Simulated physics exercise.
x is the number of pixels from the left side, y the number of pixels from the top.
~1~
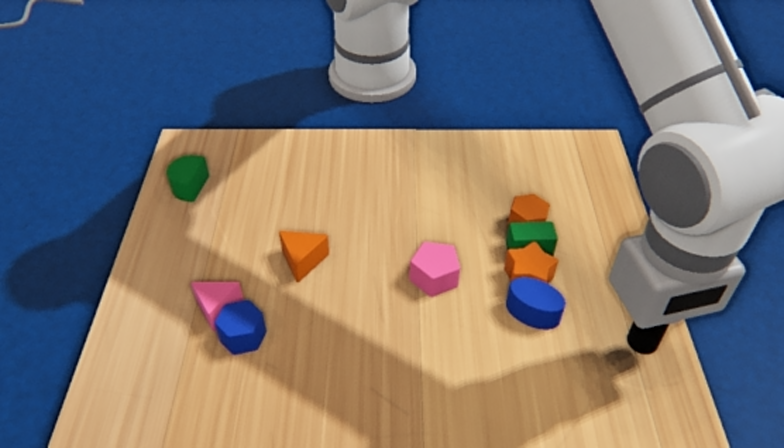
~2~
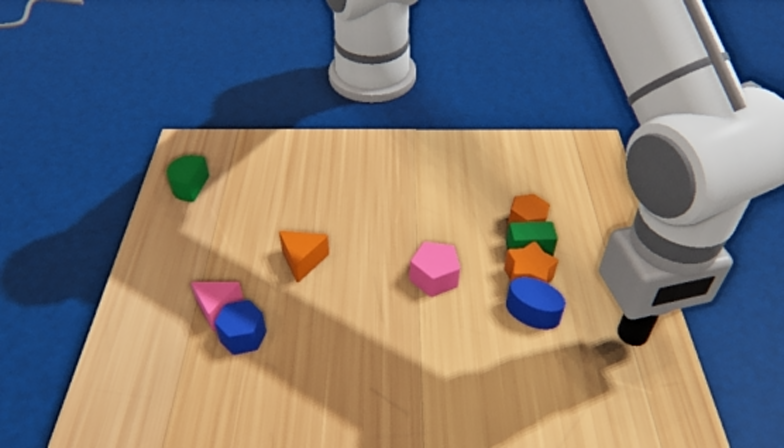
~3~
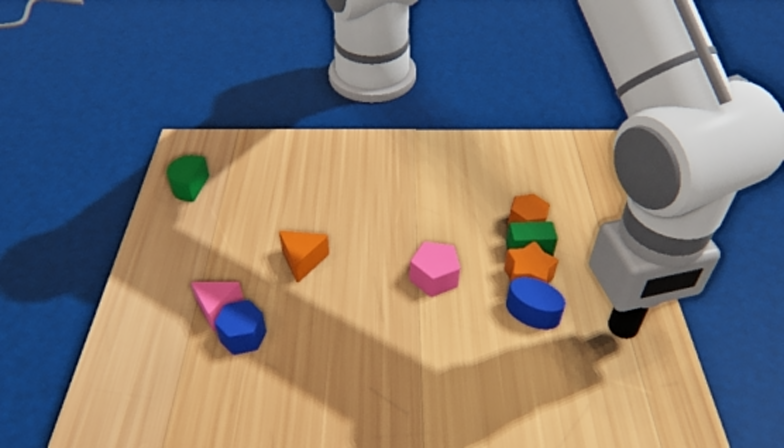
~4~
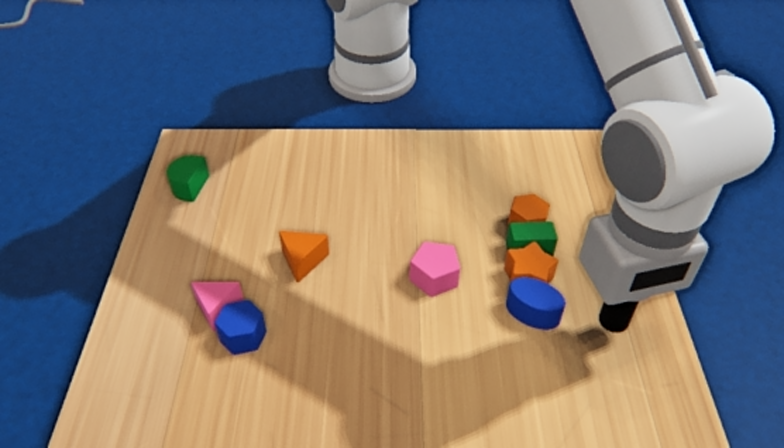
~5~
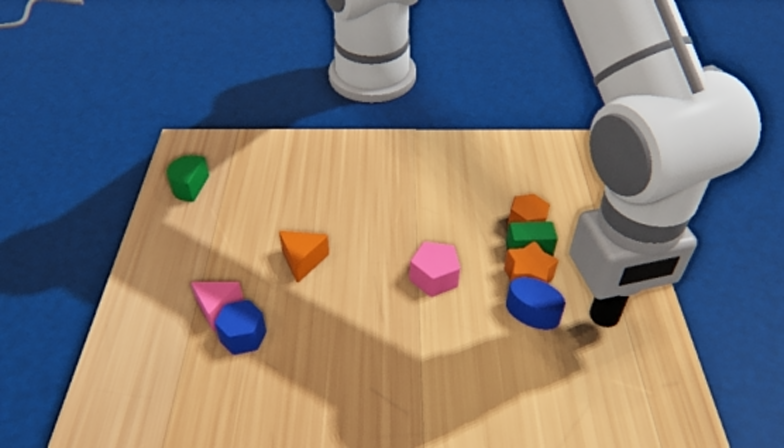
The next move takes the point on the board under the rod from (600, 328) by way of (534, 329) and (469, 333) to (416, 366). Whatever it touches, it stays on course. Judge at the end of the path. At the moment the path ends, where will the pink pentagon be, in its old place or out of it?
At the end, its place is the same.
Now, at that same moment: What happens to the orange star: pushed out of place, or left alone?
The orange star does not move.
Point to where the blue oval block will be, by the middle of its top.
Put as a pixel place, it's (481, 278).
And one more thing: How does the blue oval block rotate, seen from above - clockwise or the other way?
My prediction: CW.
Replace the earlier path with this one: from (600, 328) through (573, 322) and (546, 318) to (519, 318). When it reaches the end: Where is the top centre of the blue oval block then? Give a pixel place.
So, by the moment the path ends, you'll find the top centre of the blue oval block at (486, 281).
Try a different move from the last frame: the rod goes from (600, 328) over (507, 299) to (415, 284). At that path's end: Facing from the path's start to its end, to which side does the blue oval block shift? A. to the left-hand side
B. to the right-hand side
Correct choice: A.
On the path given first. One third of the way, rod at (537, 317); blue oval block at (504, 285), turned 30° clockwise.
Two thirds of the way, rod at (469, 321); blue oval block at (481, 278), turned 85° clockwise.
At the end, rod at (417, 354); pink pentagon not moved; orange star not moved; blue oval block at (481, 278), turned 85° clockwise.
